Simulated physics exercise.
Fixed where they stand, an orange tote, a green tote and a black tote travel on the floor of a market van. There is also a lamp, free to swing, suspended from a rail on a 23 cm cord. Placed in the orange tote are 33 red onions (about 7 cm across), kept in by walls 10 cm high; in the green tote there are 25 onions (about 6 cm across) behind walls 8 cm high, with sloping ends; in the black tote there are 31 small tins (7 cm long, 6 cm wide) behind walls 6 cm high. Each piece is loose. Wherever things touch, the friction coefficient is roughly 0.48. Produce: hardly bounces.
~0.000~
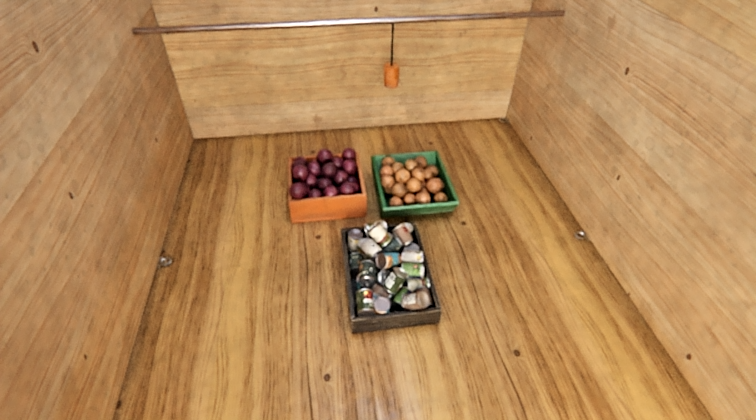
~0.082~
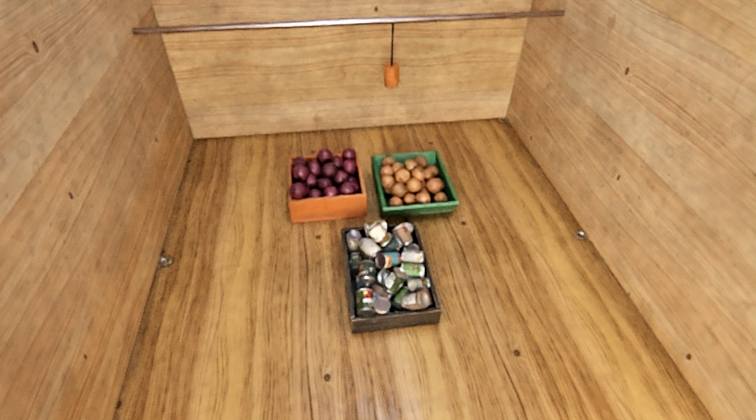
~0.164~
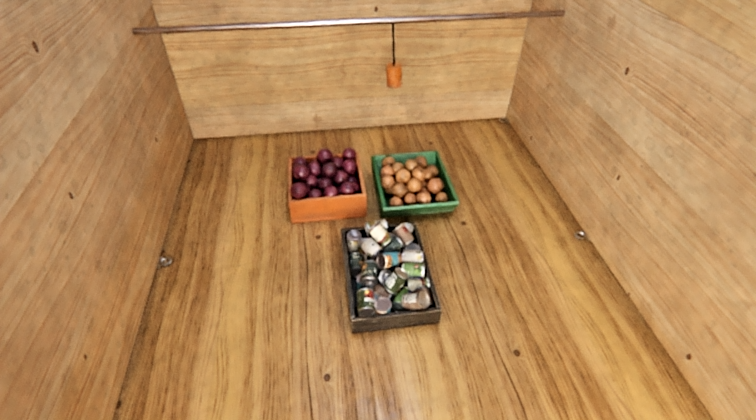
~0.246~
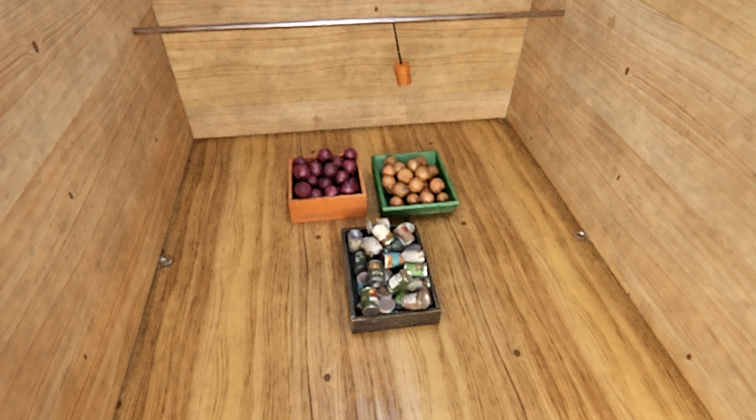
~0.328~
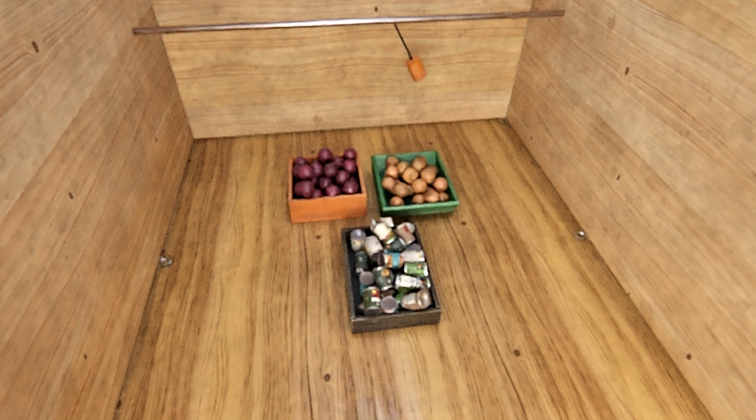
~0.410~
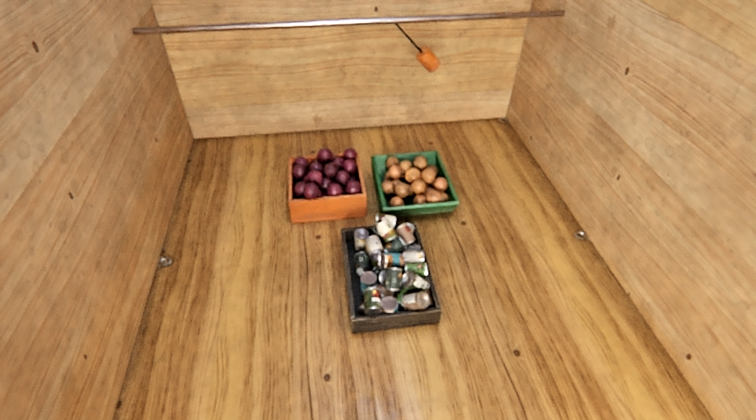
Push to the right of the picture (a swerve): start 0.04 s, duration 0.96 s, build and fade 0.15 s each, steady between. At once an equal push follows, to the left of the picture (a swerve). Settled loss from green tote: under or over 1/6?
Most likely the share lost is smaller than a sixth.
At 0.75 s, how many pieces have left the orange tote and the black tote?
Estimate at that time - orange tote 1, black tote 3, give or take.
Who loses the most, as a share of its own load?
Black tote.
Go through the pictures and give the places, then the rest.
In the first picture (places track the rim corner closest to us here), green tote (its farthest corner) (436, 151); black tote (353, 317); lamp cord 0° off upright; all still inside.
In the second picture, green tote (436, 151); lamp cord 0° off upright.
In the third picture, green tote (436, 151); lamp cord 3° off upright.
In the fourth picture, green tote (436, 151); lamp cord 13° off upright.
In the fifth picture, green tote (436, 151); lamp cord 27° off upright.
In the sixth picture, green tote (436, 151); black tote (353, 317); lamp cord 43° off upright; all still inside.
After 0.75 s, the orange tote is down by 1 of 33, the green tote has all 25 and the black tote is down by 3 of 31.
After 1.18 s, the orange tote is down by 1 of 33, the green tote is down by 1 of 25 and the black tote is down by 4 of 31.
After 1.79 s, the orange tote is down by 1 of 33, the green tote is down by 1 of 25 and the black tote is down by 9 of 31.
Outcome (at 2.56 s), the orange tote is down by 1 of 33, the green tote is down by 1 of 25 and the black tote is down by 11 of 31. Asked share, 1 of 25, 4 per cent.
